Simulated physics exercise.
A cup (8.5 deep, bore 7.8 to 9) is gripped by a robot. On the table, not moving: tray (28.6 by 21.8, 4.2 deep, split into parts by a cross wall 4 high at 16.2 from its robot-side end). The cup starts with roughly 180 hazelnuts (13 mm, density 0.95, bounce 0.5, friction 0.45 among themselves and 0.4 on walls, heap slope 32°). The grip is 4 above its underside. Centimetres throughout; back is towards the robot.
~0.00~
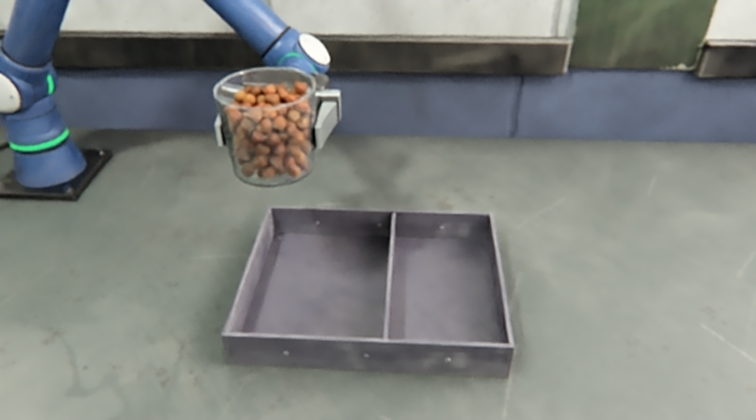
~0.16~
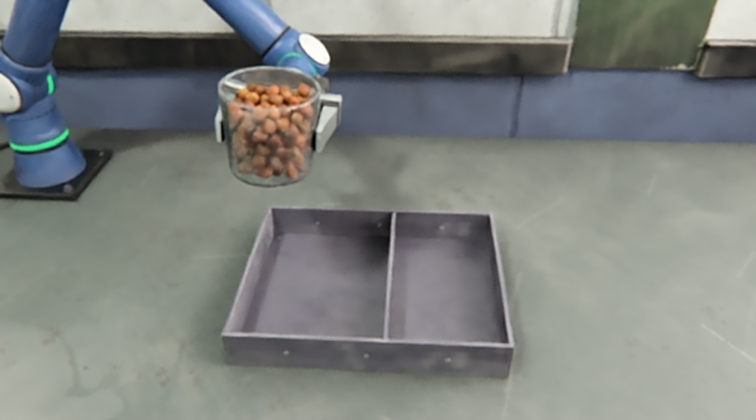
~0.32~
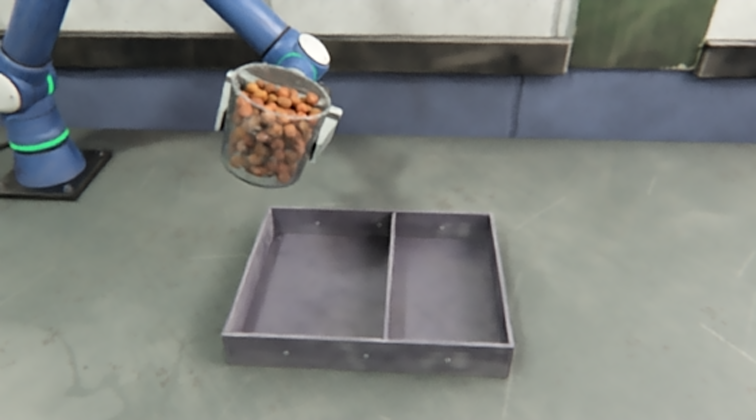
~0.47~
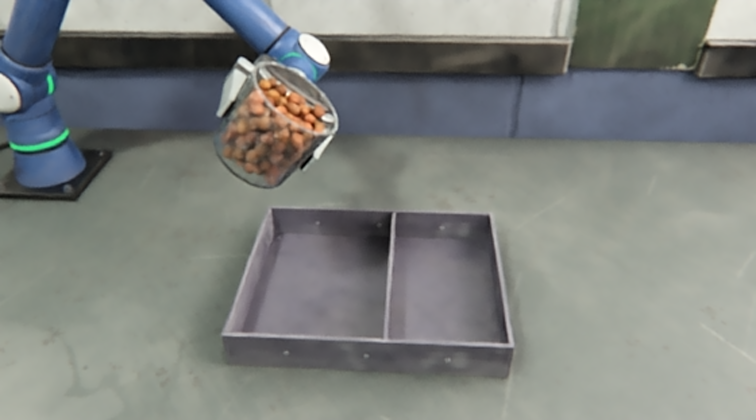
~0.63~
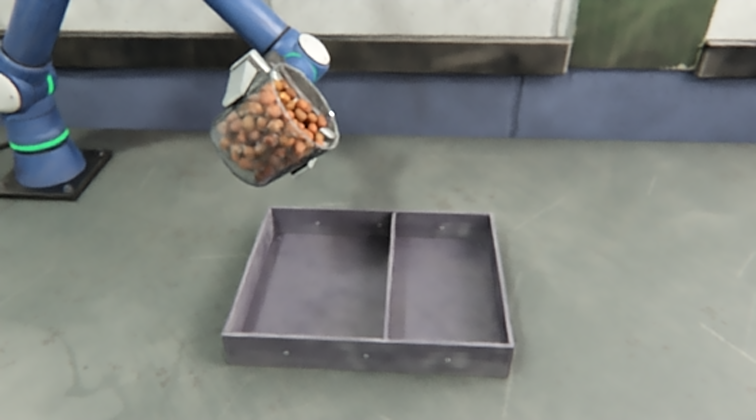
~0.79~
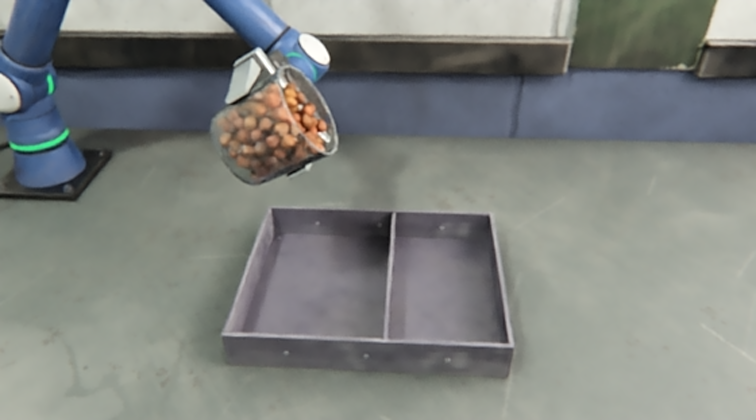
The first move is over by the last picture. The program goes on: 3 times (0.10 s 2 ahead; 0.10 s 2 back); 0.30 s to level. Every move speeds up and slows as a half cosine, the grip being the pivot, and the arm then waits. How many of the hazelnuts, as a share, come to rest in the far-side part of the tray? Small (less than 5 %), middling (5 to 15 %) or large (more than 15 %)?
Answer: Middling; 5 to 15 % of the hazelnuts finish in the far-side part of the tray.
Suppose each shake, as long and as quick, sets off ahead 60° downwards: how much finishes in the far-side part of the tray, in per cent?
About 0 per cent.
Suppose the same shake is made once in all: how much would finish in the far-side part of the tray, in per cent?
It would be near 5 per cent.
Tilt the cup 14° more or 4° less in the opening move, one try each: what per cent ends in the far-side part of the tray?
About 30 and 10 per cent.
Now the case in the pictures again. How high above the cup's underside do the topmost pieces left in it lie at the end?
Roughly 8.0 cm.
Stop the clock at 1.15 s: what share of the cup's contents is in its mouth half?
About 55 per cent.
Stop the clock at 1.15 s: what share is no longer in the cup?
Some 10 per cent.
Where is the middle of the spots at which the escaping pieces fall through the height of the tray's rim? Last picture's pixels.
Near (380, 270).
By 1.15 s, tilted 59° forward, highest piece 24 above the table; 159 in the cup, 5 in the robot-side part, 3 in the far-side part, 10 in flight or on a rim.
By 1.51 s, tilted 39° forward, highest piece 24 above the table; 139 in the cup, 20 in the robot-side part, 14 in the far-side part, 1 on the table or floor, 3 in flight or on a rim.
By 1.89 s, level, highest piece 26 above the table; 139 in the cup, 23 in the robot-side part, 14 in the far-side part, 1 on the table or floor.
By 2.94 s, level, highest piece 26 above the table; 139 in the cup, 23 in the robot-side part, 14 in the far-side part, 1 on the table or floor.
Final count, 139 in the cup, 23 in the robot-side part, 14 in the far-side part, 1 on the table or floor. That is 8 % in the far-side part of the tray.
